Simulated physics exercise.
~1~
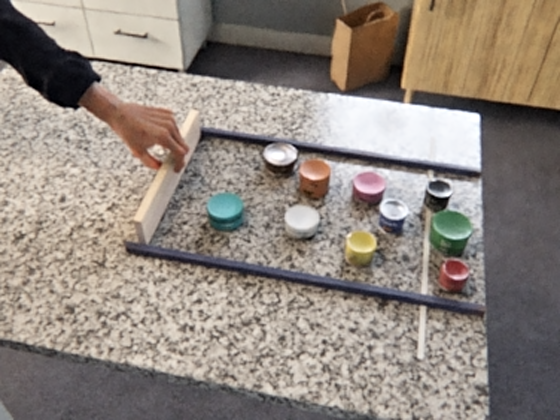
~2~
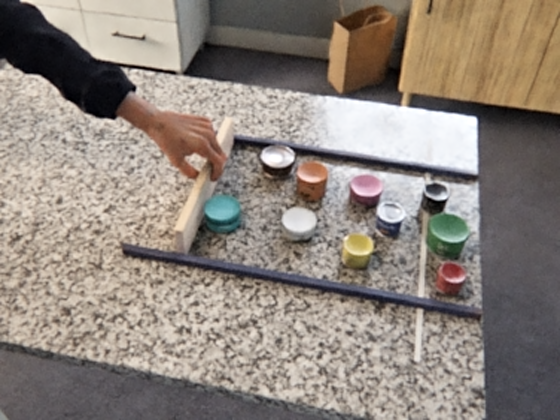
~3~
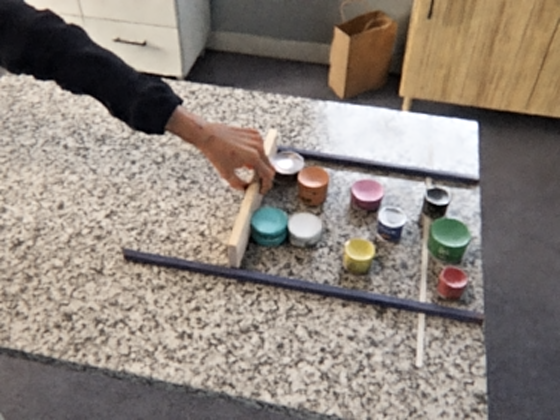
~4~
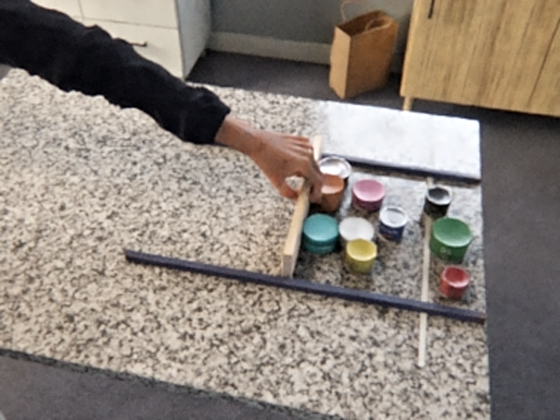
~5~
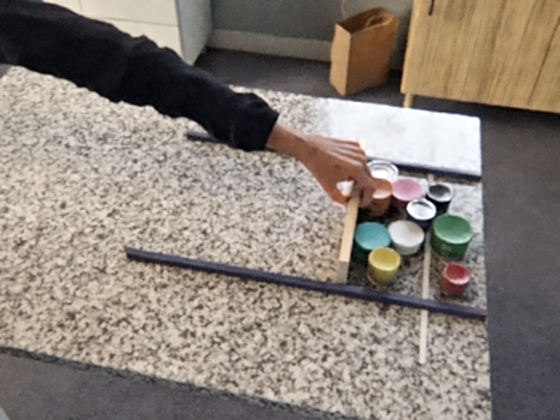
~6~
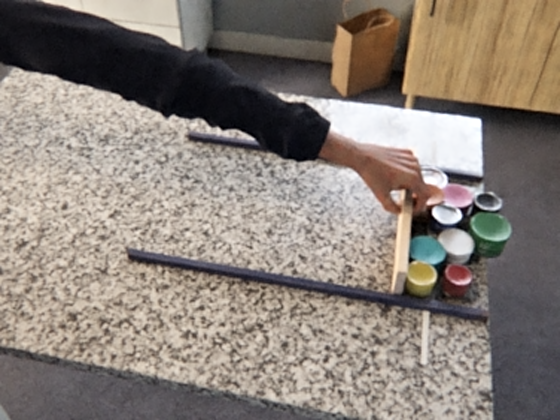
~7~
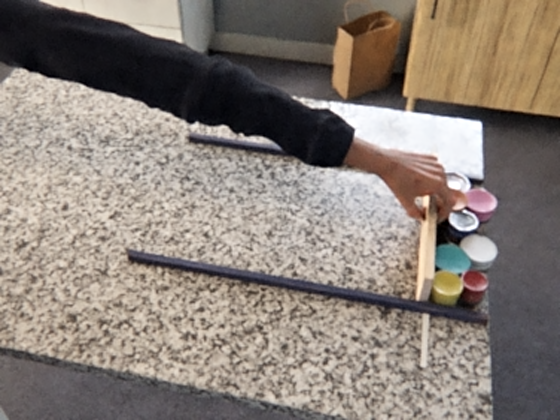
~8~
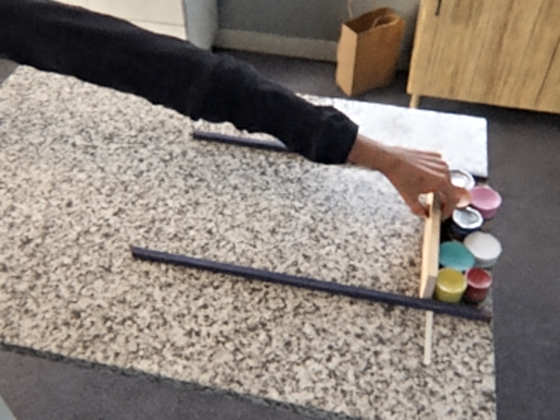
A hand slides an upright board right, bunching small paint pots until two disappear over the edge.
